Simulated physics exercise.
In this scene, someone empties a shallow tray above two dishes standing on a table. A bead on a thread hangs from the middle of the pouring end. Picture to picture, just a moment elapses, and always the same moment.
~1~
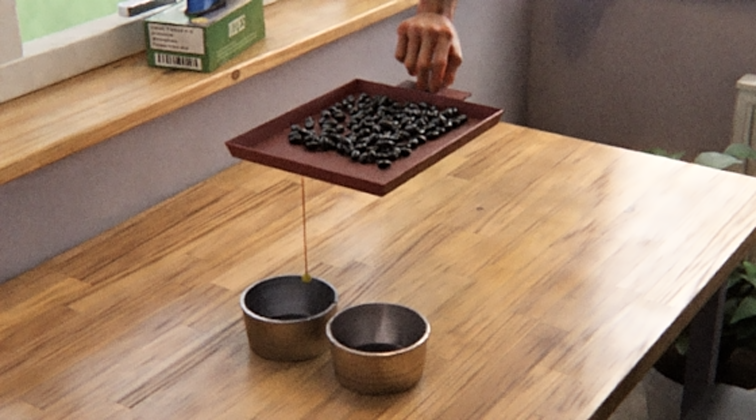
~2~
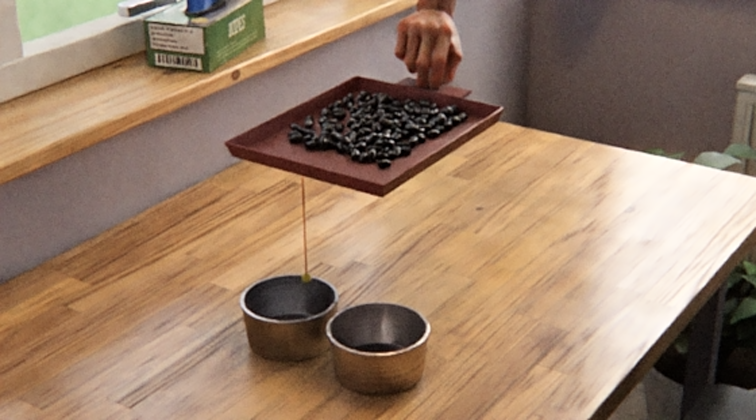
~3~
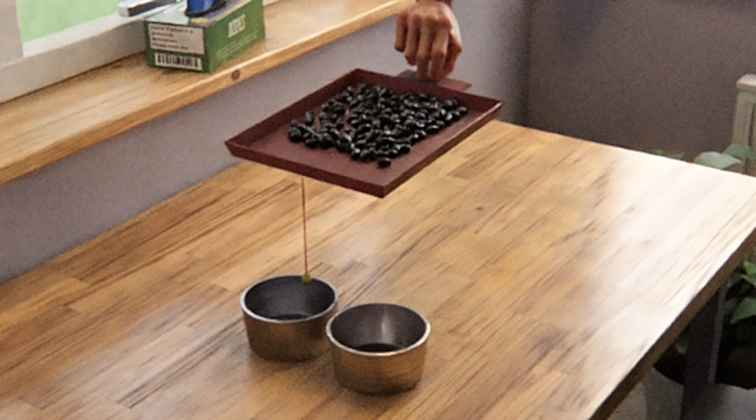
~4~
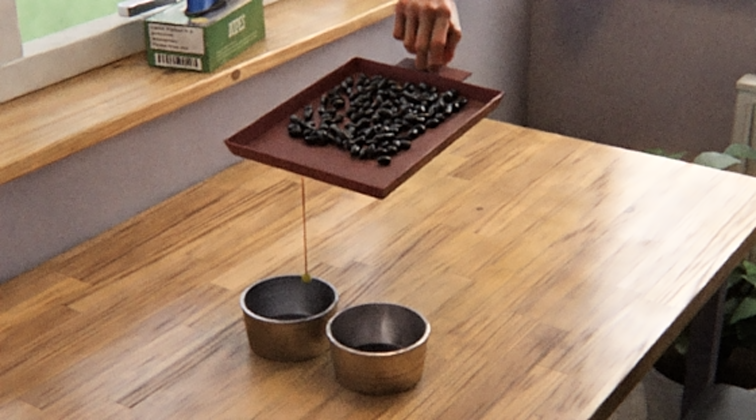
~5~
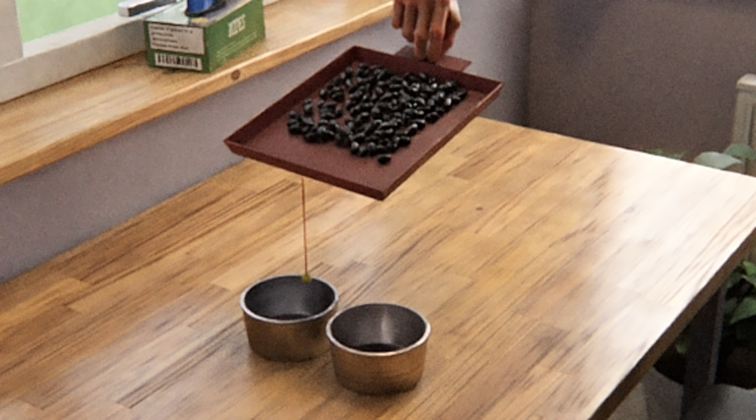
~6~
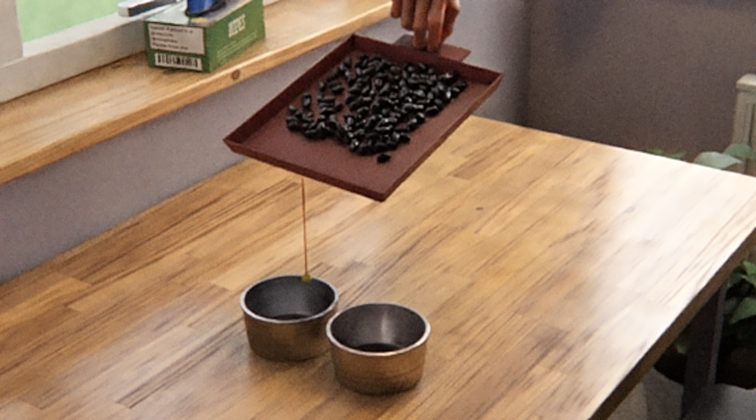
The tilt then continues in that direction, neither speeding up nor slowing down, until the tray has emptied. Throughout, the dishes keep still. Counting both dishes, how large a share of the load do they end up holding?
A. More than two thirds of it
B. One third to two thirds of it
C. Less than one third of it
A.
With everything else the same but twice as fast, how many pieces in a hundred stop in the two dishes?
Estimated share: Some 60%.
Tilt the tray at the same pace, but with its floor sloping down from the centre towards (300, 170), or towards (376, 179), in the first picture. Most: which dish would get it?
The leftmost dish, then the rightmost dish.
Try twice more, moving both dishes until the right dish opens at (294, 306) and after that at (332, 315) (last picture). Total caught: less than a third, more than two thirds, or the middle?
First attempt: Less than a third; second attempt: In the middle band.
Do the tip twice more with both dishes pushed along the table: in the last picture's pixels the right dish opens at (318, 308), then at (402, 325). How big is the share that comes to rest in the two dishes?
You'd end up with around 40 per cent and then around 60 per cent.
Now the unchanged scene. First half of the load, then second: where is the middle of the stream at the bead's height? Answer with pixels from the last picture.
For the early half I get (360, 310), and for the late half (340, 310).
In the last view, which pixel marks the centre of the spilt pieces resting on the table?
Approximately (267, 408).
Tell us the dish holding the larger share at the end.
At rest, the fuller dish is the one at right.
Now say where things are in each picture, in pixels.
In the first frame, corners of the pouring end at (232, 142) and (382, 181), level; middle of the load at (386, 127), black beans; left dish at (261, 335); right dish at (350, 367); bead on its thread at (307, 278).
In the second frame, corners of the pouring end at (232, 141) and (382, 182), level; middle of the load at (386, 126).
In the third frame, corners of the pouring end at (232, 141) and (382, 183), tipped barely, lowest at the right corner; middle of the load at (386, 121).
In the fourth frame, corners of the pouring end at (231, 140) and (381, 185), tipped a little, lowest at the right corner; middle of the load at (386, 115).
In the fifth frame, corners of the pouring end at (230, 139) and (381, 187), tipped a little, lowest at the right corner; middle of the load at (385, 108).
In the sixth frame, corners of the pouring end at (230, 138) and (381, 189), tipped a little, lowest at the right corner; middle of the load at (385, 102); left dish at (261, 335); right dish at (350, 367).
Soon, tray tipped steeply; most on the tray; a small part in the right dish; a stray few outside both; a small part in the air.
A while on, tray tipped right over; about a quarter on the tray; about half in the right dish; a small part in the left dish; a small part outside both; about a quarter in the air.
Towards the end, tray tipped past a quarter turn; about two thirds in the right dish; about a quarter in the left dish; a small part outside both.
Finally, tray tipped past a quarter turn; about two thirds in the right dish; about a quarter in the left dish; a small part outside both.
